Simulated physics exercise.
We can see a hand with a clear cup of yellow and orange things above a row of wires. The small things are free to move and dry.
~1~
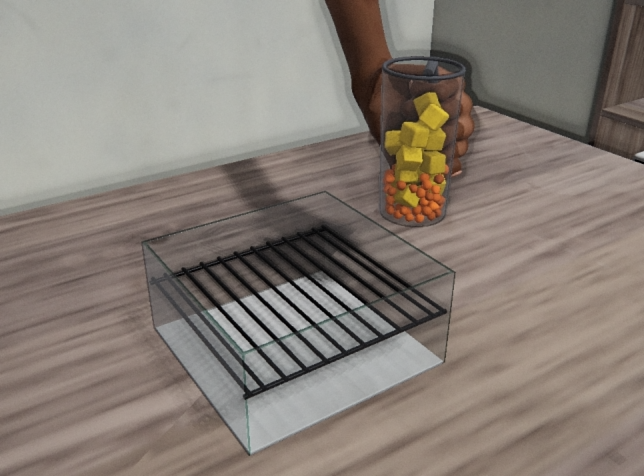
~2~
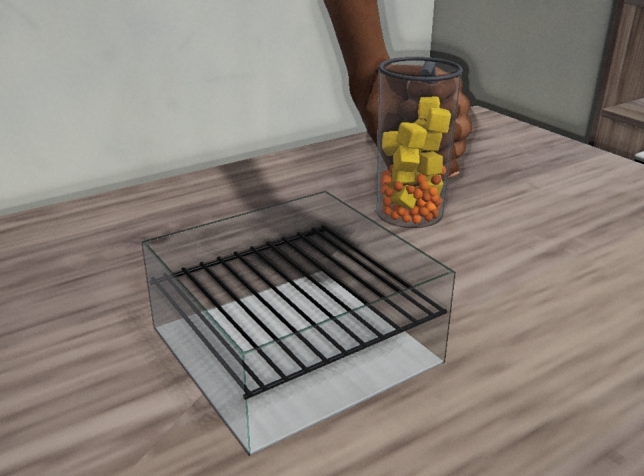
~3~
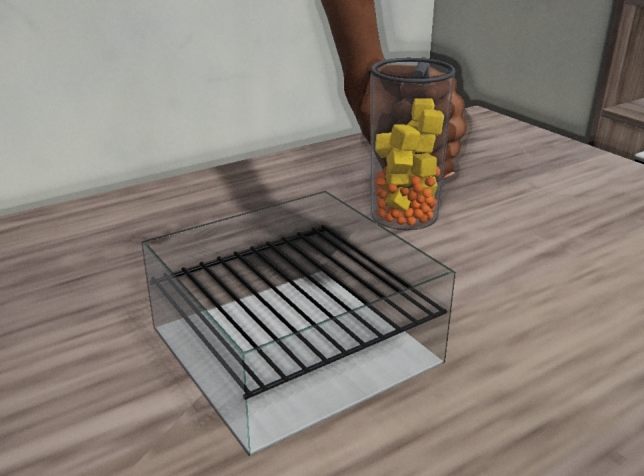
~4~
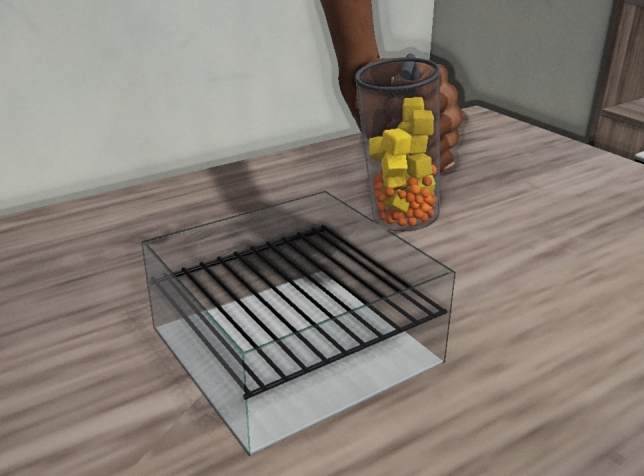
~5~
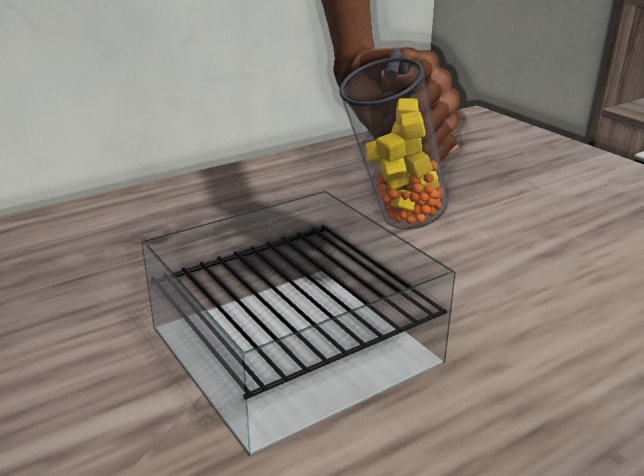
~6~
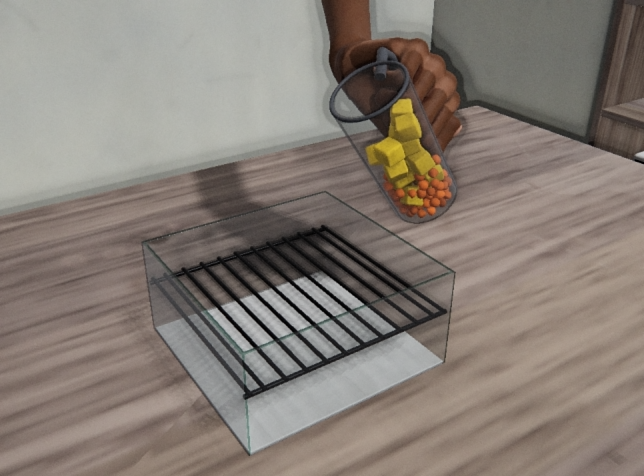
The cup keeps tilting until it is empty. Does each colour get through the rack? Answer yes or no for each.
Yellow bits: No; orange bits: Yes.
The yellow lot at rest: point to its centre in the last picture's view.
Roughly (306, 277).
Then, 0.46 s later than the last frame, yellow ones, every one in the cup; orange ones, every one in the cup.
Then, 0.86 s later than the last frame, yellow ones, every one in the cup; orange ones, every one in the cup.
Then, 1.21 s later than the last frame, yellow ones, roughly a quarter in the cup, the larger part on or over the wires; orange ones, roughly two thirds in the cup, roughly a third on or over the wires.
When it is over, yellow ones, every one on the wires, not one under the rack; orange ones, just a few on the wires, almost all under the rack.
